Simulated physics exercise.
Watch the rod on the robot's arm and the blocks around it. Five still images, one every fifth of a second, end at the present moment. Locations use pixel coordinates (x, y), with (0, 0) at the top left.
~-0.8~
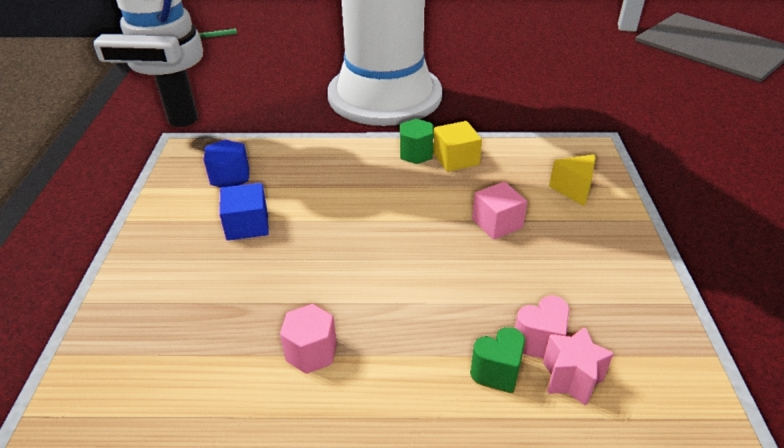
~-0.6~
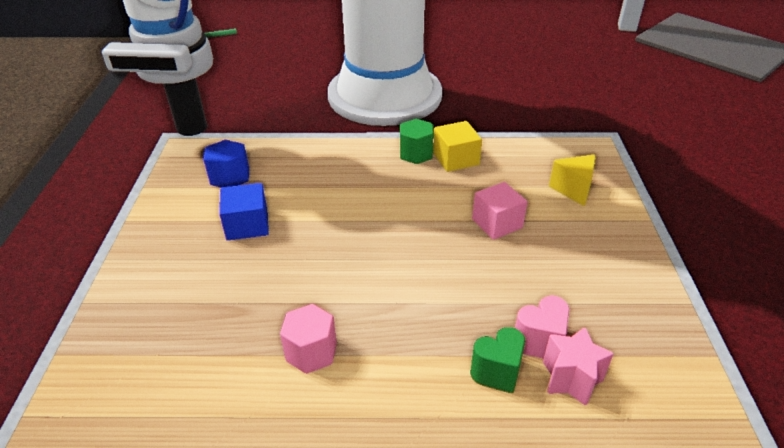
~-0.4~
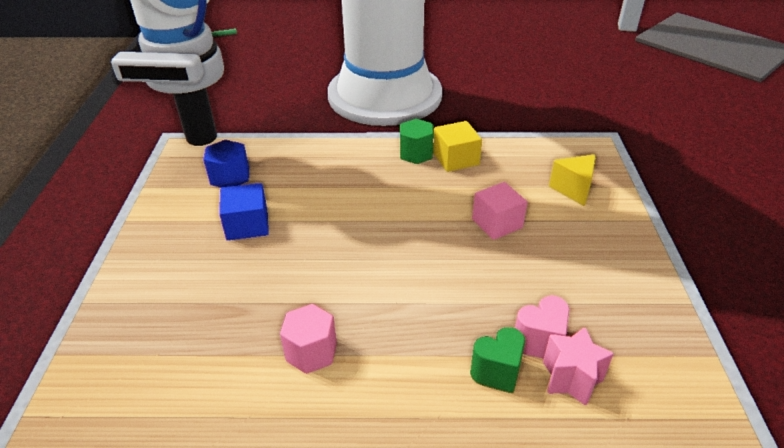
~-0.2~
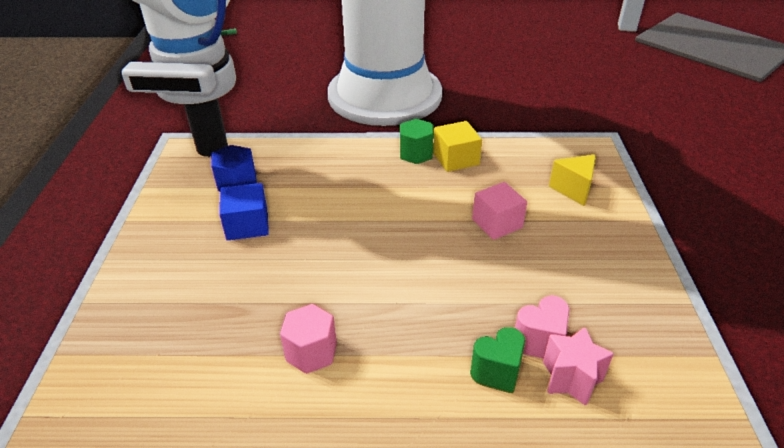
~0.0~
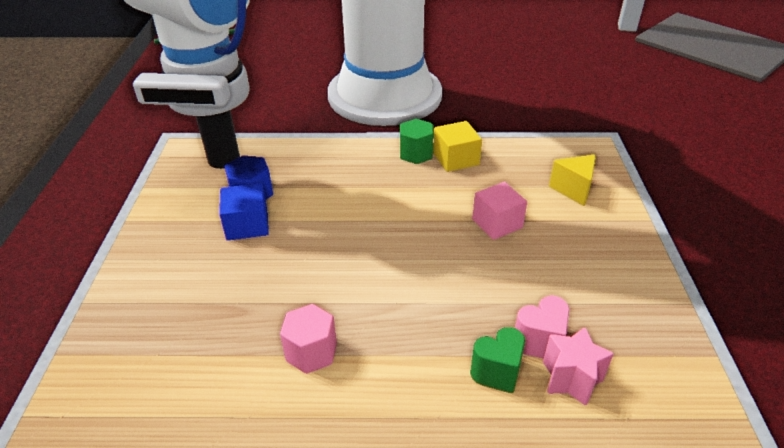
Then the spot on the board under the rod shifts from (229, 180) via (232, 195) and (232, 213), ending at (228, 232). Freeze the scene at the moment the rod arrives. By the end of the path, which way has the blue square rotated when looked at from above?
It is turned clockwise.
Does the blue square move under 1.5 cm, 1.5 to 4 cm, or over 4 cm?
Goes 1.5 to 4 cm.
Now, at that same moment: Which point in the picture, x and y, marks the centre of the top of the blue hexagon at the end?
It should be at (266, 179) by then.
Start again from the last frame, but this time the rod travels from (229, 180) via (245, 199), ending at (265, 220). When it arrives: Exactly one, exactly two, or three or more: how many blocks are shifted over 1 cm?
That push would leave two blocks displaced by more than about 1 cm.
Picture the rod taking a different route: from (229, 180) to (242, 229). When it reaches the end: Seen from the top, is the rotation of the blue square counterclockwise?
It seems not.
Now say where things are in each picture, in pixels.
In the first frame, lower end of the rod (183, 120), tops of blocks, blue square (241, 197), blue hexagon (224, 150).
In the second frame, rod (192, 128), blocks as before.
In the third frame, rod (202, 138), blocks as before.
In the fourth frame, rod (213, 149), blue hexagon (231, 156).
In the fifth frame, rod (224, 160), blue square (241, 197), blue hexagon (246, 166).
What follows on the original path. Halfway along, rod (228, 185); blue square (247, 206), turned 30° clockwise; blue hexagon (265, 178), turned 30° anticlockwise.
At the end, rod (223, 212); blue square (255, 216), turned 25° clockwise; blue hexagon (266, 179), turned 40° anticlockwise.
